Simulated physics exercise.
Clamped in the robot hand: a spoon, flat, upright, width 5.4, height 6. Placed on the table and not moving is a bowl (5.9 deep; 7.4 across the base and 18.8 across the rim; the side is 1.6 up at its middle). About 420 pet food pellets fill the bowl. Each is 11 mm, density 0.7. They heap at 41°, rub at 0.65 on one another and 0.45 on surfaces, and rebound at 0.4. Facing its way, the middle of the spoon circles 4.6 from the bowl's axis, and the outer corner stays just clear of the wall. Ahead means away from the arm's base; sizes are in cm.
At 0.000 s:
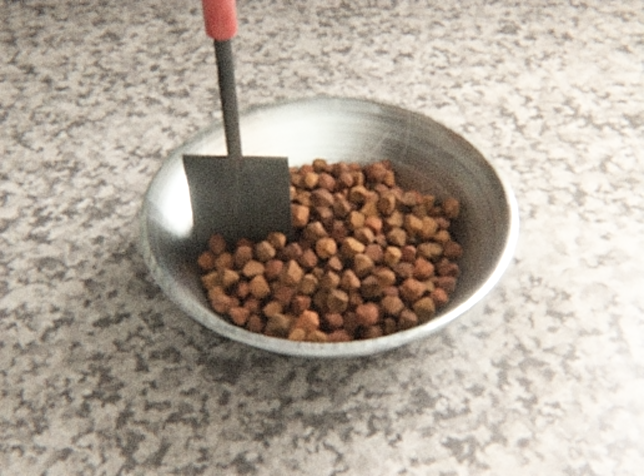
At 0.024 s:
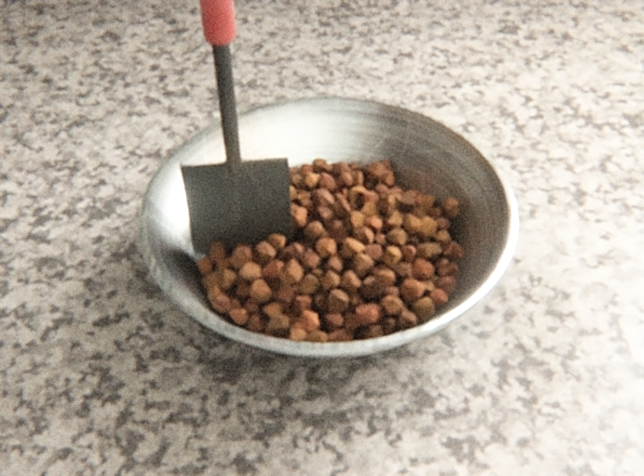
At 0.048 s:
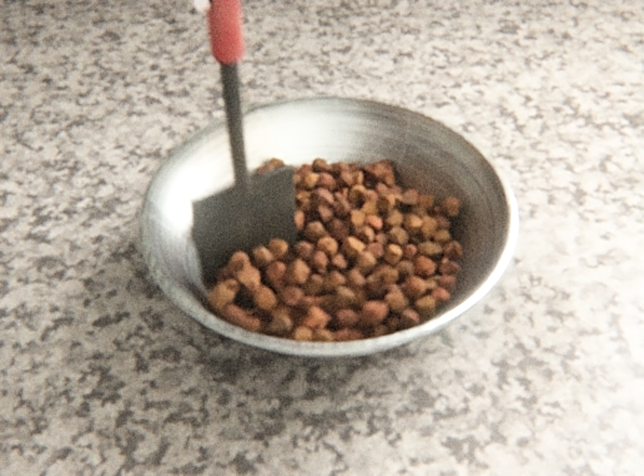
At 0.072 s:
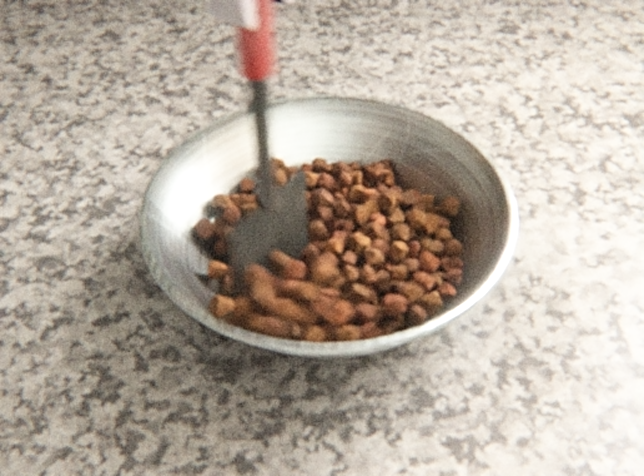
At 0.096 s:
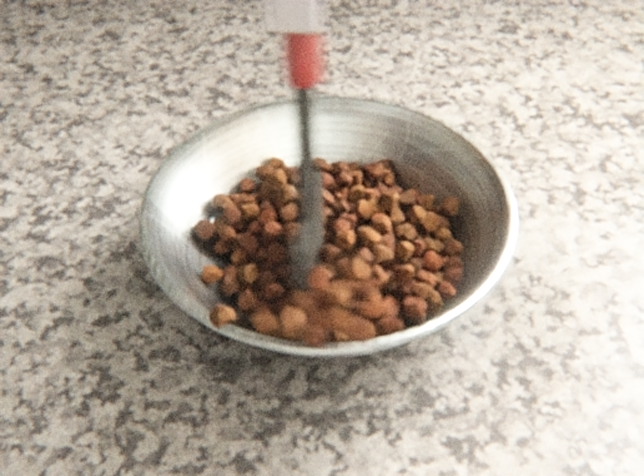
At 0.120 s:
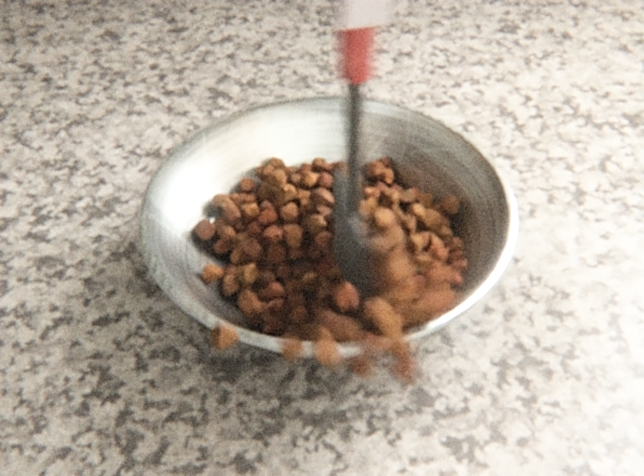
At the start, a dark, flat-bladed tool with a red handle stands at the left side of a metal bowl of brown pellets on a speckled surface. It sweeps through the near part of the pile toward the right, turning as it pushes pellets along, and finally several pellets scatter over the near rim.
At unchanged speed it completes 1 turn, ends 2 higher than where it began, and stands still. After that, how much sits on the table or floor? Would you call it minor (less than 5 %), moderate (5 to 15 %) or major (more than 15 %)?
I would call it major.
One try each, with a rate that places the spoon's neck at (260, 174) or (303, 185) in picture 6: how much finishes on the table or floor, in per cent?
About 10 and 20 %.
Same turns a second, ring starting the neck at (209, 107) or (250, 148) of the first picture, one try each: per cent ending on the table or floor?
I'd put it at around 0 and 40 percent.
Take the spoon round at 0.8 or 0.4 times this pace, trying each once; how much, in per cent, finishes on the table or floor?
It would be about 20 and 10 percent respectively.
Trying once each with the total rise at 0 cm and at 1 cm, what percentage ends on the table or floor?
That gives about 40 per cent and 30 per cent, in order.
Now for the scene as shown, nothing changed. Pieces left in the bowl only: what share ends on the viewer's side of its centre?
I'd put it near 45 per cent.
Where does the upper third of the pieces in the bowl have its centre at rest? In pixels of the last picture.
It is centred near (309, 209).
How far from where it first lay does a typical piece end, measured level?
I'd put it at roughly 1 centimetres.
After 0.21 s, 200° round, highest piece 11 above the table; 380 in the bowl, 44 in flight or on the tool.
After 0.29 s, 292° round, highest piece 11 above the table; 355 in the bowl, 24 on the table or floor, 45 in flight or on the tool.
After 0.53 s, 0° round, highest piece 6 above the table; 334 in the bowl, 89 on the table or floor, 1 in flight or on the tool.
After 1.23 s, 0° round, highest piece 5 above the table; 334 in the bowl, 90 on the table or floor.
At rest, 334 in the bowl, 90 on the table or floor. That is 21 % on the table or floor.
